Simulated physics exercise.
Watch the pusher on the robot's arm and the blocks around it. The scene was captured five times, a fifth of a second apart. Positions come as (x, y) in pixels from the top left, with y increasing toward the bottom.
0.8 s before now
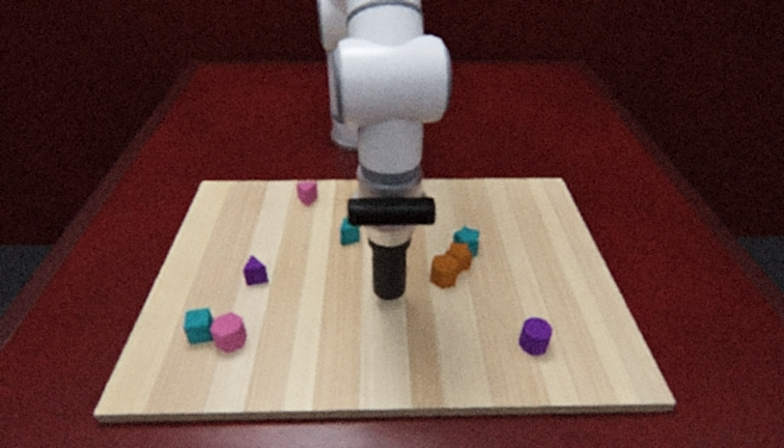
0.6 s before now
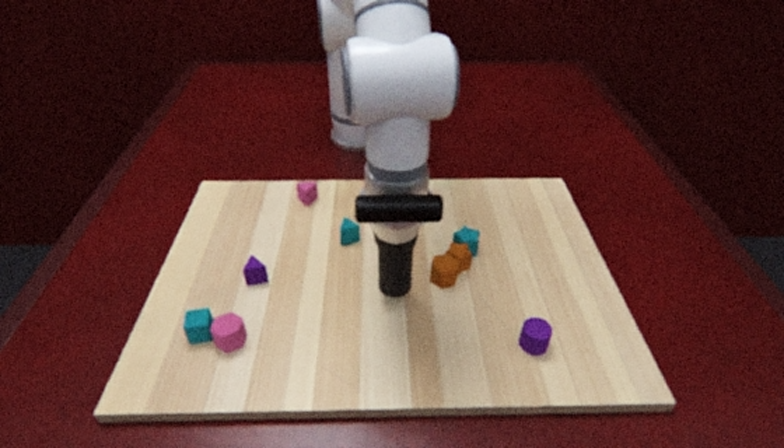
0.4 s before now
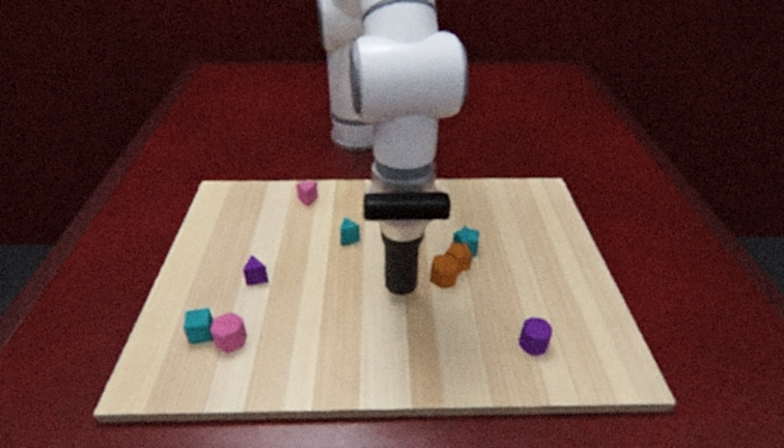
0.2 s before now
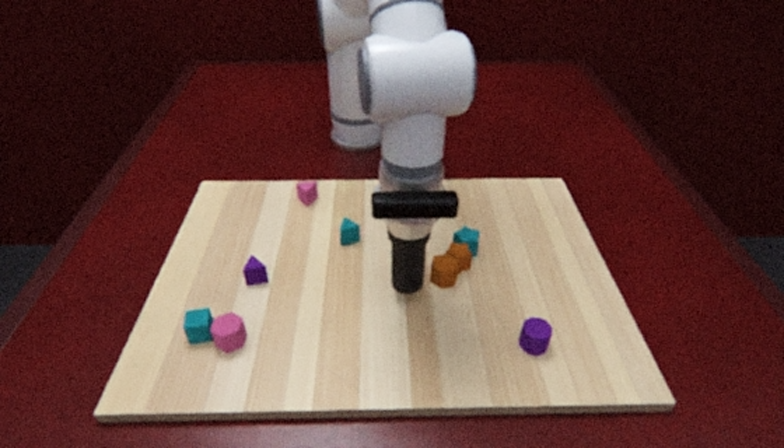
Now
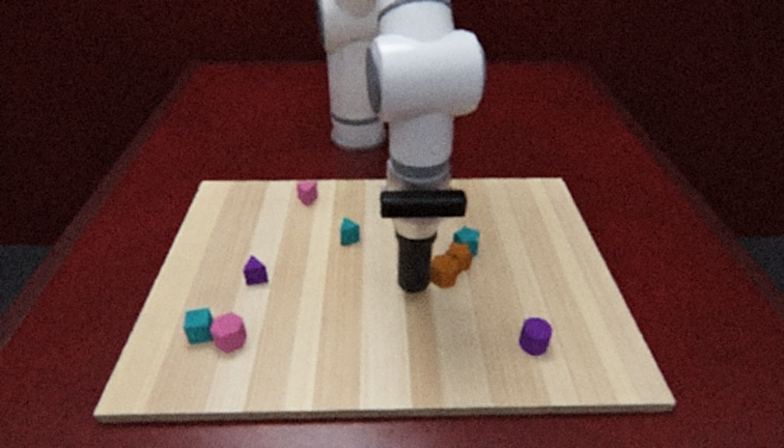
In the video, a robot arm holding a black pusher over a wooden board scattered with small coloured blocks moves slightly to the right, drawing closer to the orange blocks, while all of the blocks stay still.
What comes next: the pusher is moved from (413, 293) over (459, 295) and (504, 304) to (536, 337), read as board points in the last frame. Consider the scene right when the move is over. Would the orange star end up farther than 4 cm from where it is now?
In short: No.
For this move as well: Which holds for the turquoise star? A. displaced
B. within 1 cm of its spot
Option A.
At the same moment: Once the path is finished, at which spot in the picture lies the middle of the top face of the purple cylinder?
I'd guess (551, 347).
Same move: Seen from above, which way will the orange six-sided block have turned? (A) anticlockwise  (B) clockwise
Answer: A.
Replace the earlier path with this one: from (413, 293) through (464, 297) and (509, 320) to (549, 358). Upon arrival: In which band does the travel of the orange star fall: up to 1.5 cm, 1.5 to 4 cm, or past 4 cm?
The 1.5 to 4 cm band.
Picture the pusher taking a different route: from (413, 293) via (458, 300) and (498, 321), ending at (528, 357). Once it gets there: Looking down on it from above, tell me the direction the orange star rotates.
The twist is anticlockwise.
On the path given first. One third of the way, pusher (462, 284); orange six-sided block (472, 259), turned 30° anticlockwise; orange star (472, 243), turned 30° anticlockwise; turquoise star (468, 229).
Two thirds of the way, pusher (508, 293); orange six-sided block (477, 259), turned 40° anticlockwise; orange star (474, 242), turned 40° anticlockwise; turquoise star (468, 228), turned 15° anticlockwise.
At the end, pusher (539, 326); orange six-sided block (477, 259), turned 40° anticlockwise; orange star (474, 242), turned 40° anticlockwise; turquoise star (468, 228), turned 15° anticlockwise; purple cylinder (551, 347).
